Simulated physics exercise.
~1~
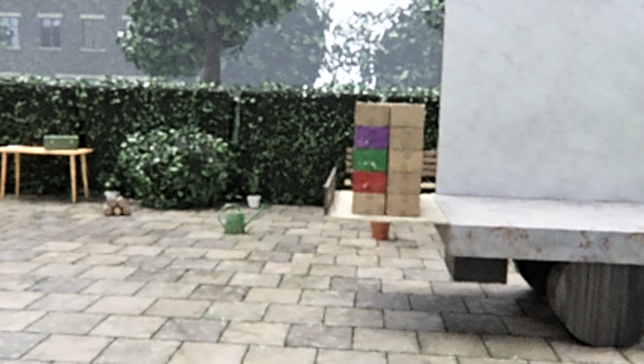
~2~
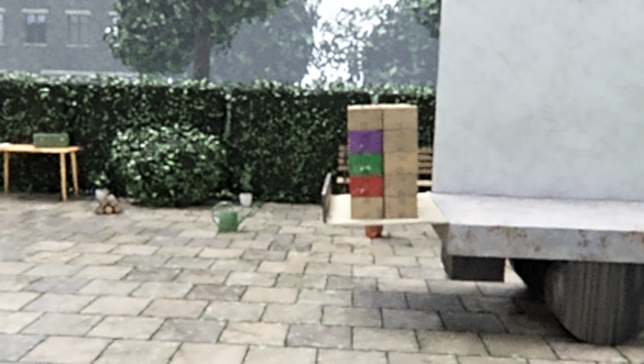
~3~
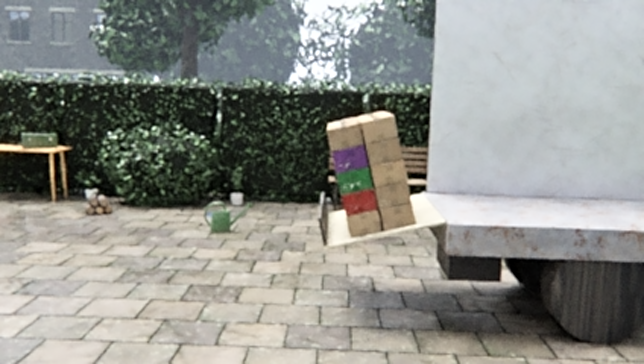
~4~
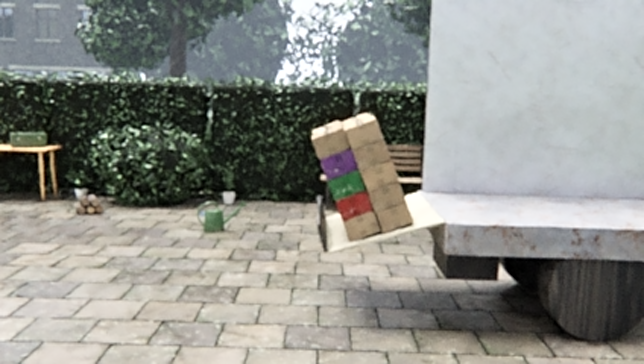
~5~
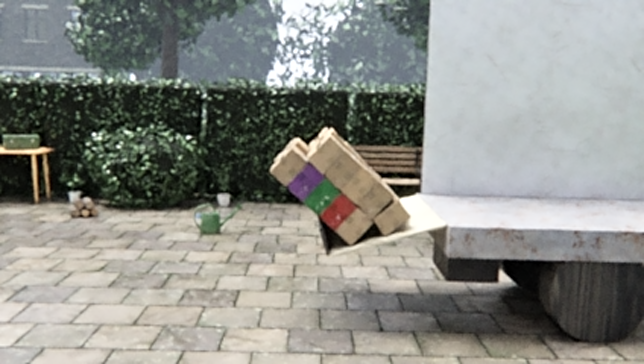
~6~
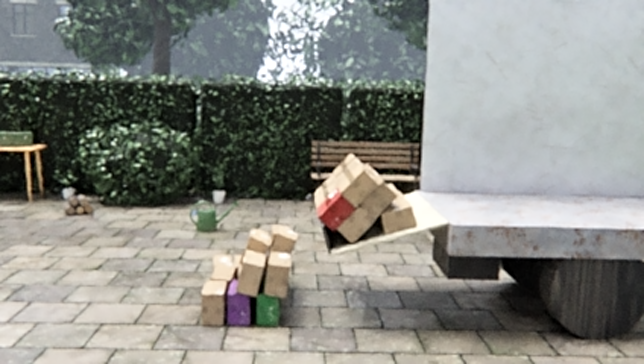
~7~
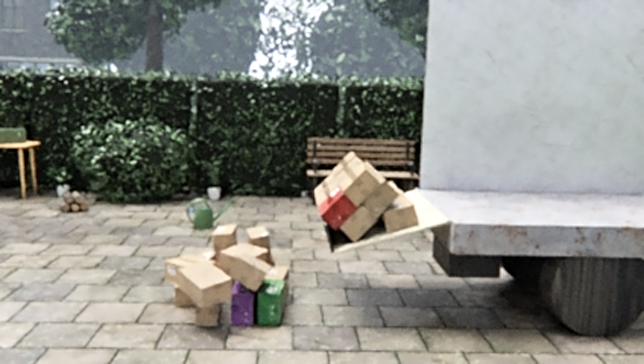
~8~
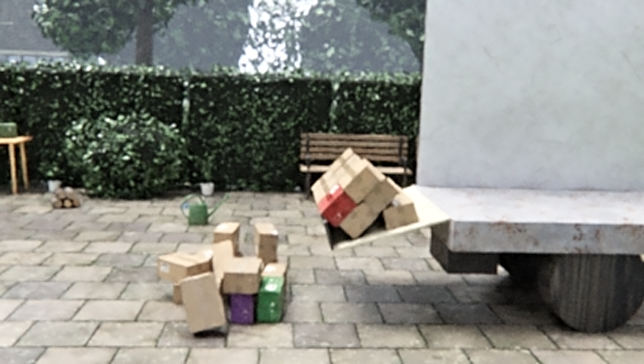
Paved yard beside a hedge, a lorry's tail lift tilting, stacked parcels toppling left, some spilling down, the red one staying aboard.
